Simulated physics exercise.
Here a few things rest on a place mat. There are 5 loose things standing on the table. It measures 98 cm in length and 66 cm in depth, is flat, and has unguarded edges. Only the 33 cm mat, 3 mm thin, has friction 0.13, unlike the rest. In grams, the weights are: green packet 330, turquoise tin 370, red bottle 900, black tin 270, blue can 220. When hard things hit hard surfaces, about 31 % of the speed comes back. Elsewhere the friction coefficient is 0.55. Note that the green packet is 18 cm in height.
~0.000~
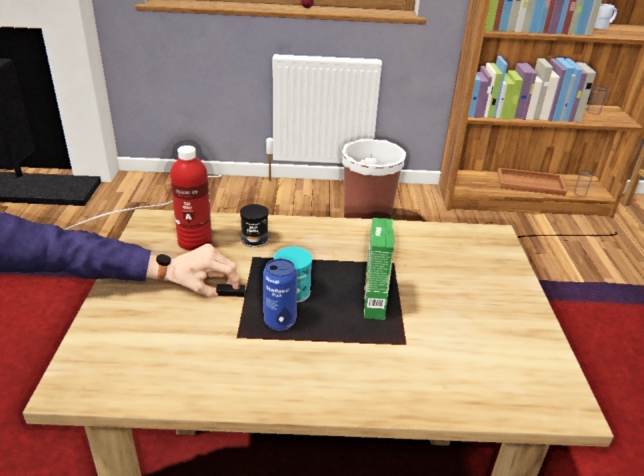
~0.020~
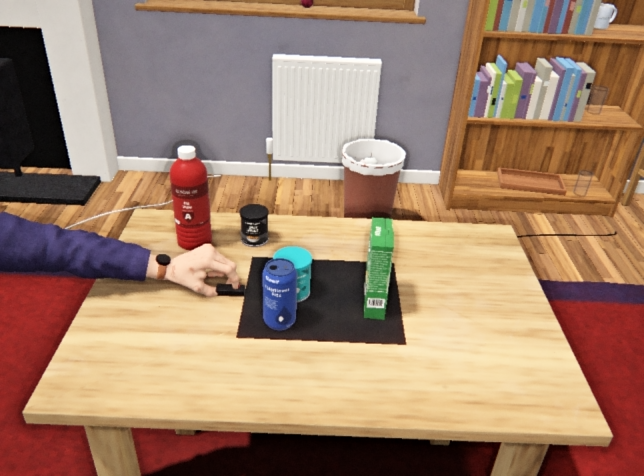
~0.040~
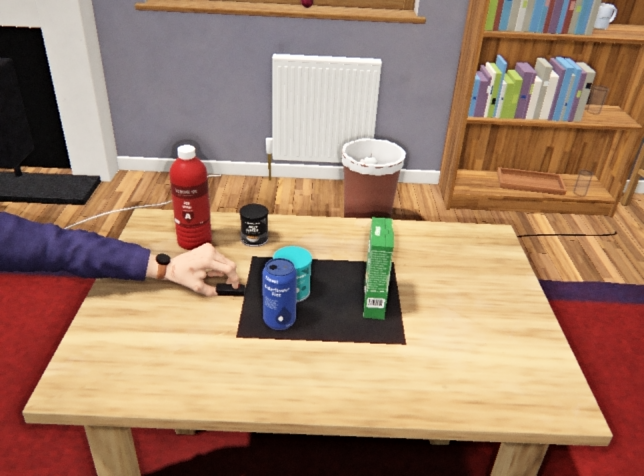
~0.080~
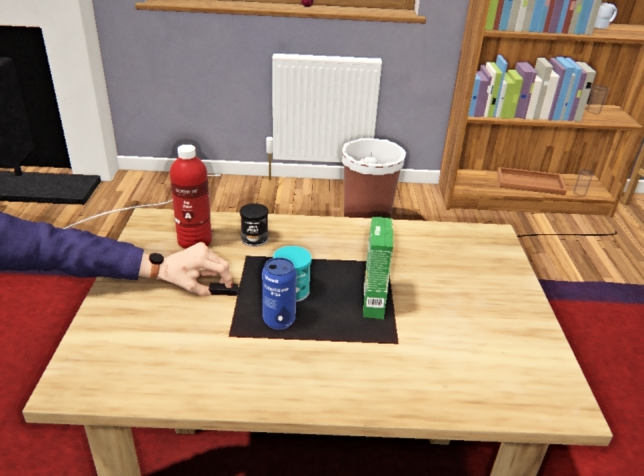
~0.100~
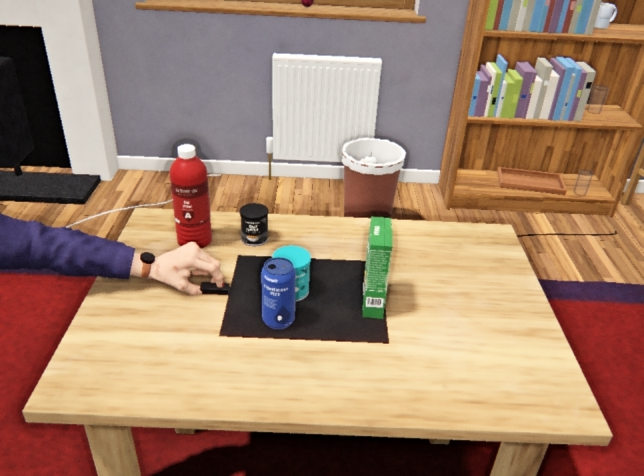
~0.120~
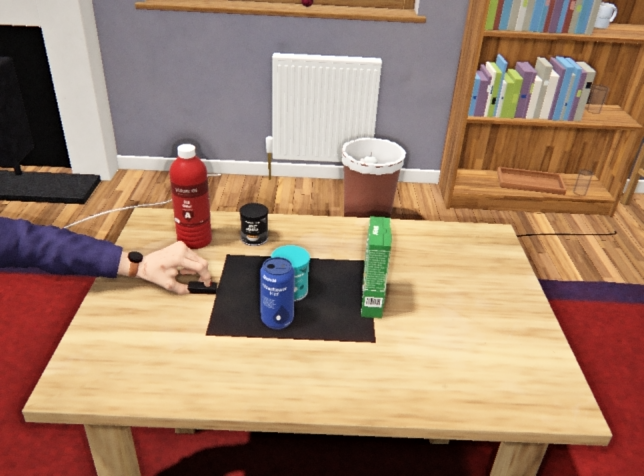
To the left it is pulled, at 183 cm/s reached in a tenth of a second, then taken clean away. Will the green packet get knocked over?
No, it stays up.
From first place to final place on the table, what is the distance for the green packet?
Roughly 1 cm.
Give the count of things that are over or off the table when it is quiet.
The count is 0.
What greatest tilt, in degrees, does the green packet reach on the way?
4° at most.
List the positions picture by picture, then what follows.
Mat pulled 0 cm; green packet (378, 269); turquoise tin (293, 275), in the first picture.
Mat pulled 0 cm; black tin (254, 226); blue can (280, 295), in the second picture.
Mat pulled 0 cm; turquoise tin (292, 275); red bottle (191, 197), in the third picture.
Mat pulled 1 cm; black tin (254, 225); blue can (279, 295), in the fourth picture.
Mat pulled 3 cm; turquoise tin (291, 274); red bottle (191, 197), in the fifth picture.
Mat pulled 6 cm; green packet (376, 268); black tin (254, 225), in the sixth picture.
Around 0.22 s, mat pulled 24 cm; green packet shifted 2 cm near (370, 268); turquoise tin shifted 2 cm; blue can shifted 2 cm.
Around 0.32 s, mat pulled 42 cm; green packet shifted 2 cm near (370, 268); blue can at 3° to upright; turquoise tin shifted 3 cm.
Around 0.42 s, mat pulled 60 cm; blue can shifted 4 cm; turquoise tin shifted 3 cm.
Around 0.62 s, mat pulled 92 cm; blue can shifted 4 cm; turquoise tin shifted 3 cm.
Finally (1.3 s), all 5 still in place (within 6 cm). Final places as that camera would see them, green packet near (372, 269).
